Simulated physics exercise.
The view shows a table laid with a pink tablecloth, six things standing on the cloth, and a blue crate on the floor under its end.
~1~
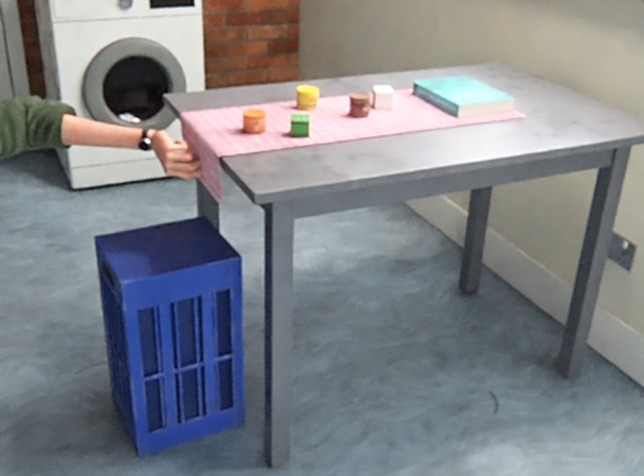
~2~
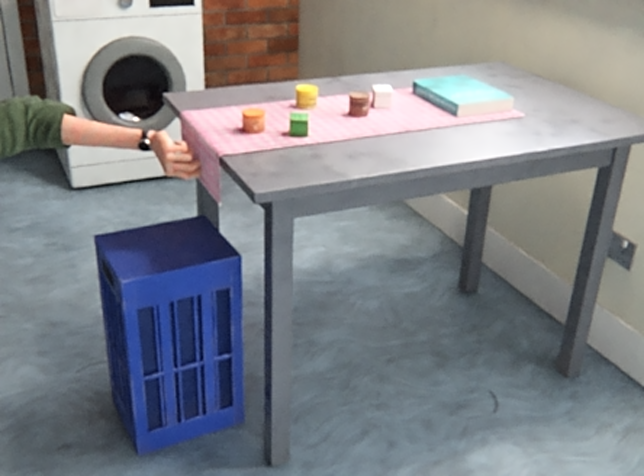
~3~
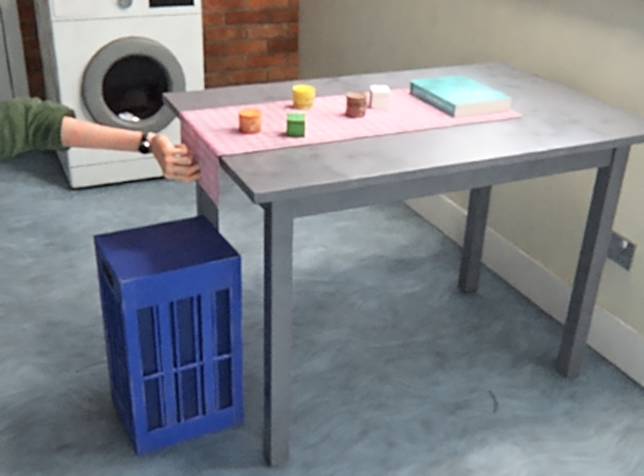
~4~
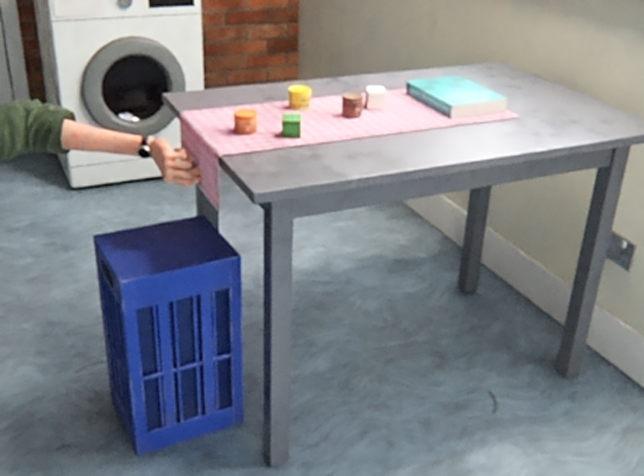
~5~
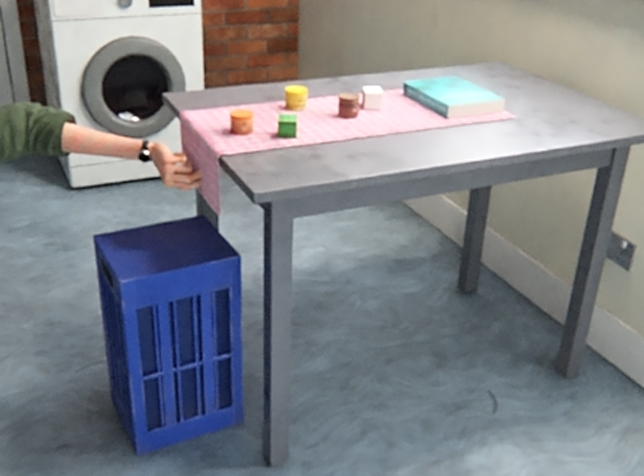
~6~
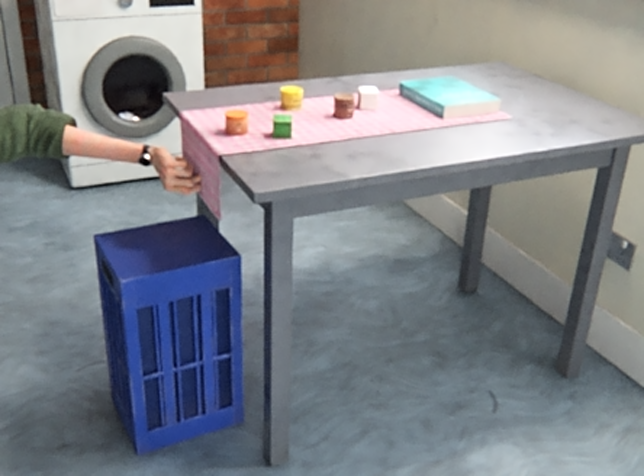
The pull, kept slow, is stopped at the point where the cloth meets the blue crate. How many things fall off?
Gone: One.
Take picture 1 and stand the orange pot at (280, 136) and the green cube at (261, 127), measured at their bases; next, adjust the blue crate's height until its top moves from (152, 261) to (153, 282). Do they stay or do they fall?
Orange pot is gone, green cube is gone.
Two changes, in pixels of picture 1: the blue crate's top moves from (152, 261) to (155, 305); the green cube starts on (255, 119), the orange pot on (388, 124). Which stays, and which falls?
Green cube: Lost; orange pot: Safe.
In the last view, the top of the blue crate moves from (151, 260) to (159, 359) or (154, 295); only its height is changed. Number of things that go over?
That would be 4 and 2.
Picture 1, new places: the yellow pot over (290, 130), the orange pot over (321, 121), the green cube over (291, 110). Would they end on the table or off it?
As for the yellow pot, it stays where it is; the orange pot stays where it is; the green cube stays where it is.
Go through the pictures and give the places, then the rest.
Hem (222, 205); orange pot (254, 112); green cube (300, 117); yellow pot (308, 89); brown pot (360, 95); white cube (383, 89); top of the crate (152, 261), in the first picture.
Hem (221, 206); orange pot (254, 112), in the second picture.
Hem (219, 209); green cube (296, 116), in the third picture.
Hem (220, 213); yellow pot (300, 89); top of the crate (151, 261), in the fourth picture.
Hem (221, 217); brown pot (349, 96), in the fifth picture.
Hem (221, 222); orange pot (237, 113); green cube (283, 118); yellow pot (292, 89); brown pot (344, 96); white cube (368, 90), in the sixth picture.
Soon after, hem on the crate; orange pot gone.
In the end, hem on the crate; orange pot gone. The count of fallen things is one.
